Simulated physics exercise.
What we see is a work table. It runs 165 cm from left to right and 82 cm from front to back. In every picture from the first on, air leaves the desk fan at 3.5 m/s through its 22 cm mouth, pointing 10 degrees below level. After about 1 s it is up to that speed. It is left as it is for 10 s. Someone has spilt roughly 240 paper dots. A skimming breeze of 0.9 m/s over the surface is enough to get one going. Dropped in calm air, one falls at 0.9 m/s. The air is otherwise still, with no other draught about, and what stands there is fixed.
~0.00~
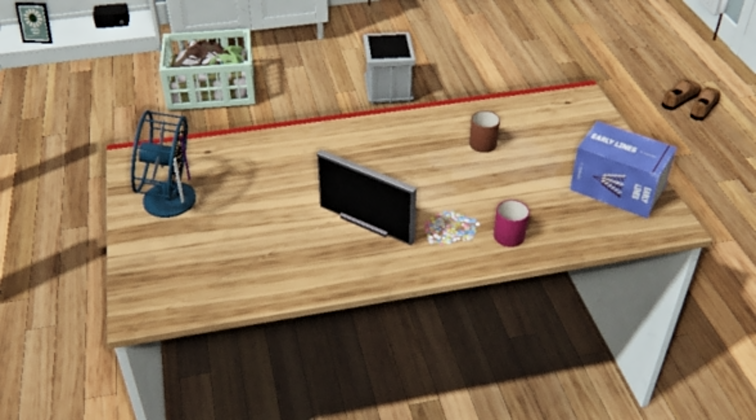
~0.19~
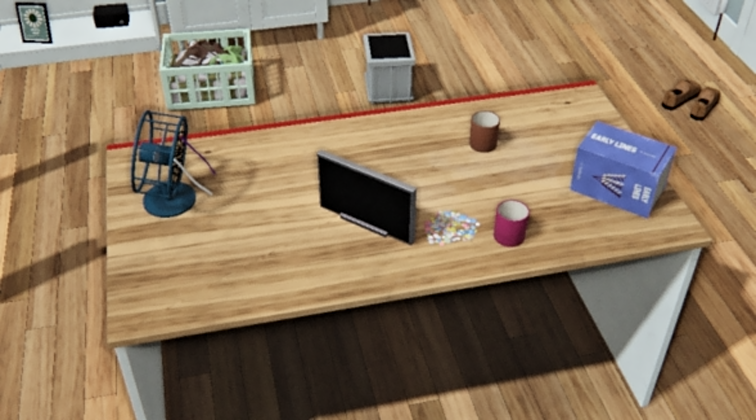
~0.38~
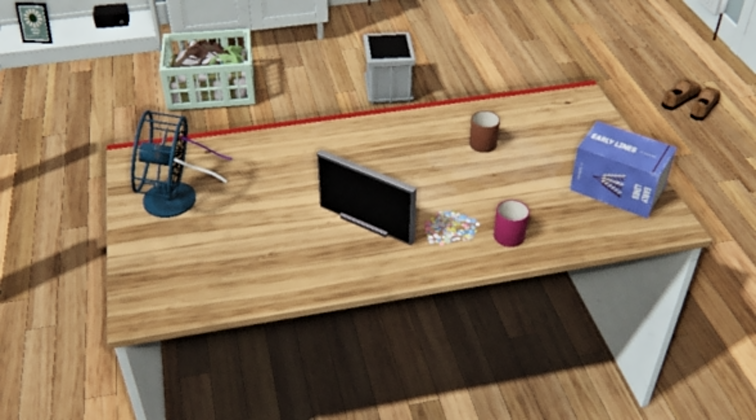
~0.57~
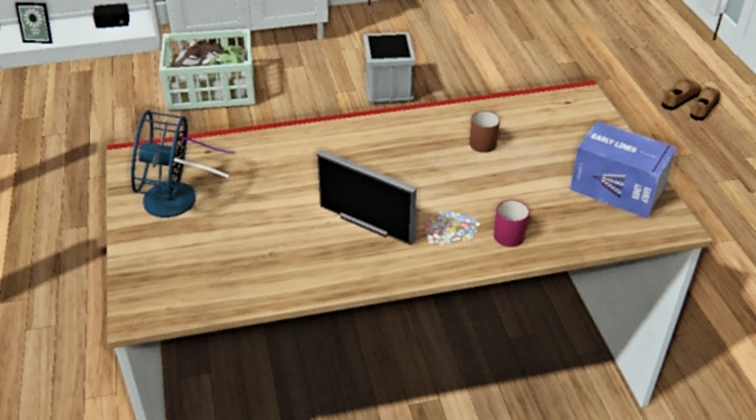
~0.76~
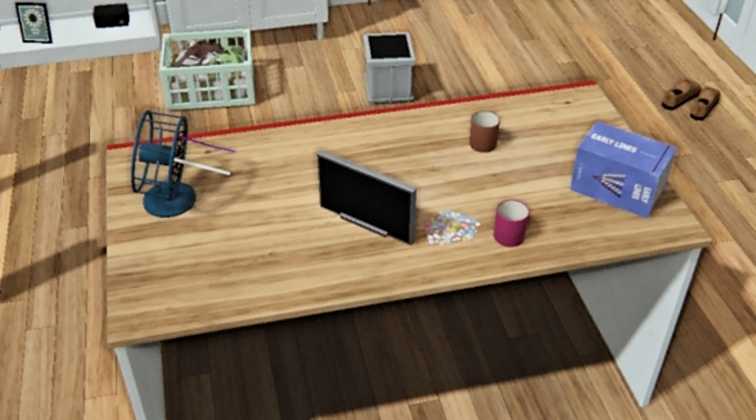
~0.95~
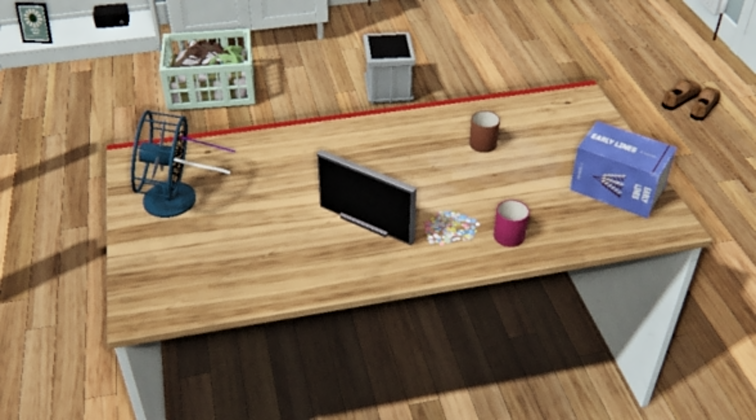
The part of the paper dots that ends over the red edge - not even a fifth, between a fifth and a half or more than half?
The amount never gets to a fifth.
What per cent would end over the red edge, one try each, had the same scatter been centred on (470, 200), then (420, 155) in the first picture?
0 and 70 in a hundred, respectively.
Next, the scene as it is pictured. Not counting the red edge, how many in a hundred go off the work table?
Around 50 % of them.
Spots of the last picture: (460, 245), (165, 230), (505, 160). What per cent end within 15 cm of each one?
First spot near 30 %, second near 0 %, third near 0 %.
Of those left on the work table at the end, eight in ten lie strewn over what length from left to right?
About 20 cm.
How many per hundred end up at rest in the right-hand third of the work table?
Roughly 0 in a hundred.
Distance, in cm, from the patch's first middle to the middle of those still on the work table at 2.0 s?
Around 0 cm from the start.
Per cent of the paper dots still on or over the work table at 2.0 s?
I'd put it near 100 per cent.
After 2.0 s, 0 % are over the red edge; the middle of those still in play is near (443, 226); 0 % have settled or left.
After 3.2 s, 0 % are over the red edge; the middle of those still in play is near (432, 228); 3 % have settled or left.
After 5.5 s, 0 % are over the red edge; the middle of those still in play is near (415, 230); 28 % have settled or left.
After 10.0 s, at the end, 0 % are over the red edge; the middle of those still in play is near (408, 229).
